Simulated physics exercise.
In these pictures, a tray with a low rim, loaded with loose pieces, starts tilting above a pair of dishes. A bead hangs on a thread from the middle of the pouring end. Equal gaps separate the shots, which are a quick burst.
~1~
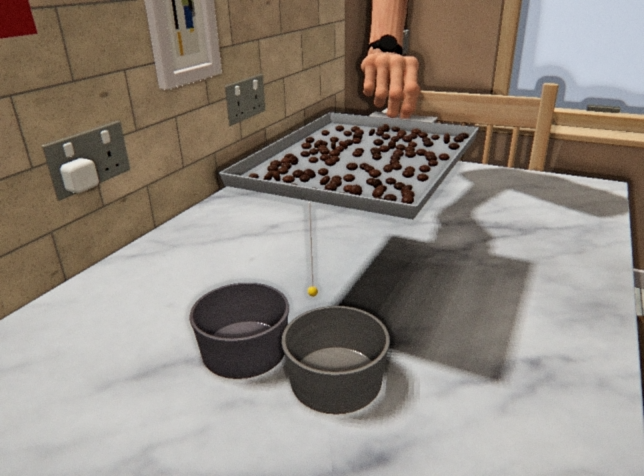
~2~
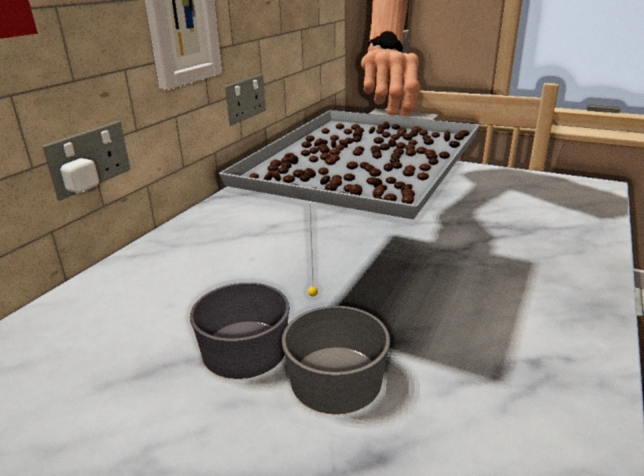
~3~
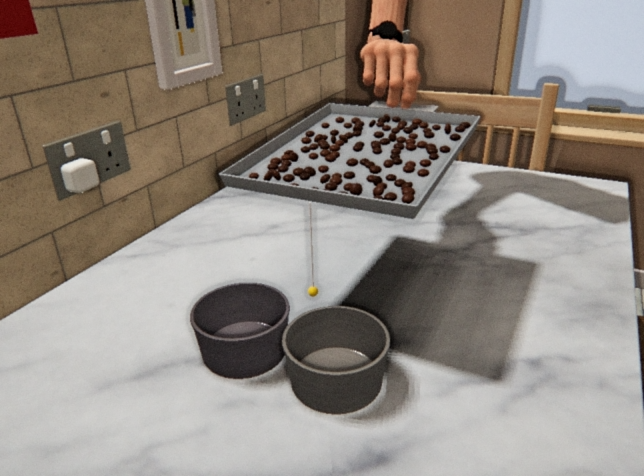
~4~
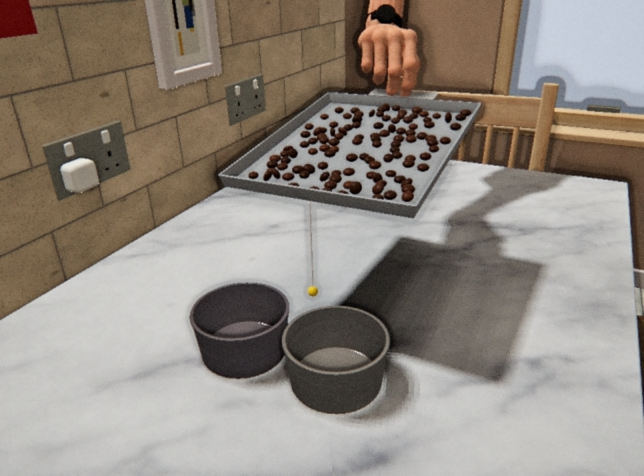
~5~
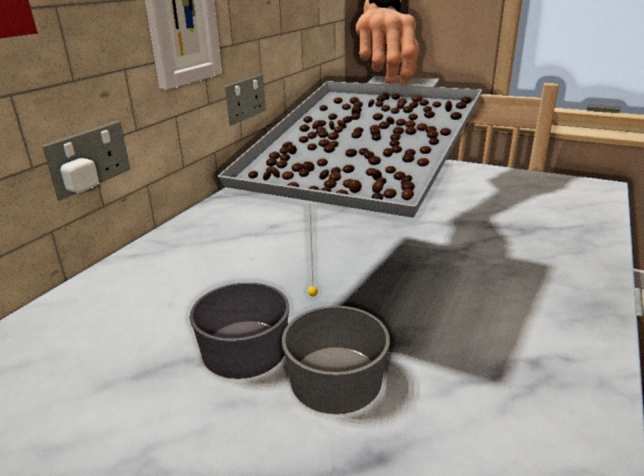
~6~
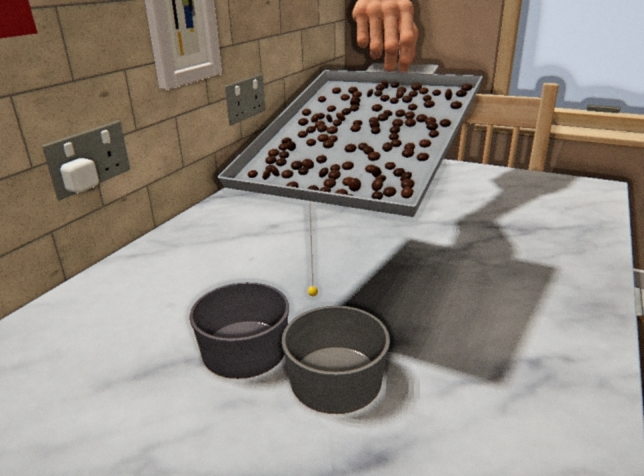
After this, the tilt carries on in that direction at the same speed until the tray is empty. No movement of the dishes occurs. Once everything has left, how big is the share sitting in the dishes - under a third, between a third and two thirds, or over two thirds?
The share caught will be big, beyond two thirds of the load.
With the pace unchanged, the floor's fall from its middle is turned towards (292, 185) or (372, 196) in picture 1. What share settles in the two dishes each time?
Respectively 80 and 40 in a hundred.
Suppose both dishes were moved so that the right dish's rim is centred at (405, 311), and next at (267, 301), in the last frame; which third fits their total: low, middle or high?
Case one, under a third; case two, the middle third.
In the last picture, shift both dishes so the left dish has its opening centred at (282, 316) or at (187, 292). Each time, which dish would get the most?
Place one: The leftmost one; place two: The rightmost one.
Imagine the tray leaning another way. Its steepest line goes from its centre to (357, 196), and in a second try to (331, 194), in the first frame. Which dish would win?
First spot: The rightmost dish, second spot: The rightmost dish.
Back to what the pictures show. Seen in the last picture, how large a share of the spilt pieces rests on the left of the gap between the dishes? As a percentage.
Looks like close to 50 per cent of it.
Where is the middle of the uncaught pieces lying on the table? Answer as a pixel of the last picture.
Centre: Close to (254, 413).
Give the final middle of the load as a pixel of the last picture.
At about (266, 354), give or take.
Soon, tray tipped steeply; nearly all on the tray; a stray few in the air.
A while on, tray tipped right over; about half on the tray; a small part in the right dish; about a quarter in the left dish; a stray few outside both; a small part in the air.
Towards the end, tray tipped past a quarter turn; about a third in the right dish; about half in the left dish; a small part outside both.
Finally, tray tipped past a quarter turn; about a third in the right dish; about half in the left dish; a small part outside both.
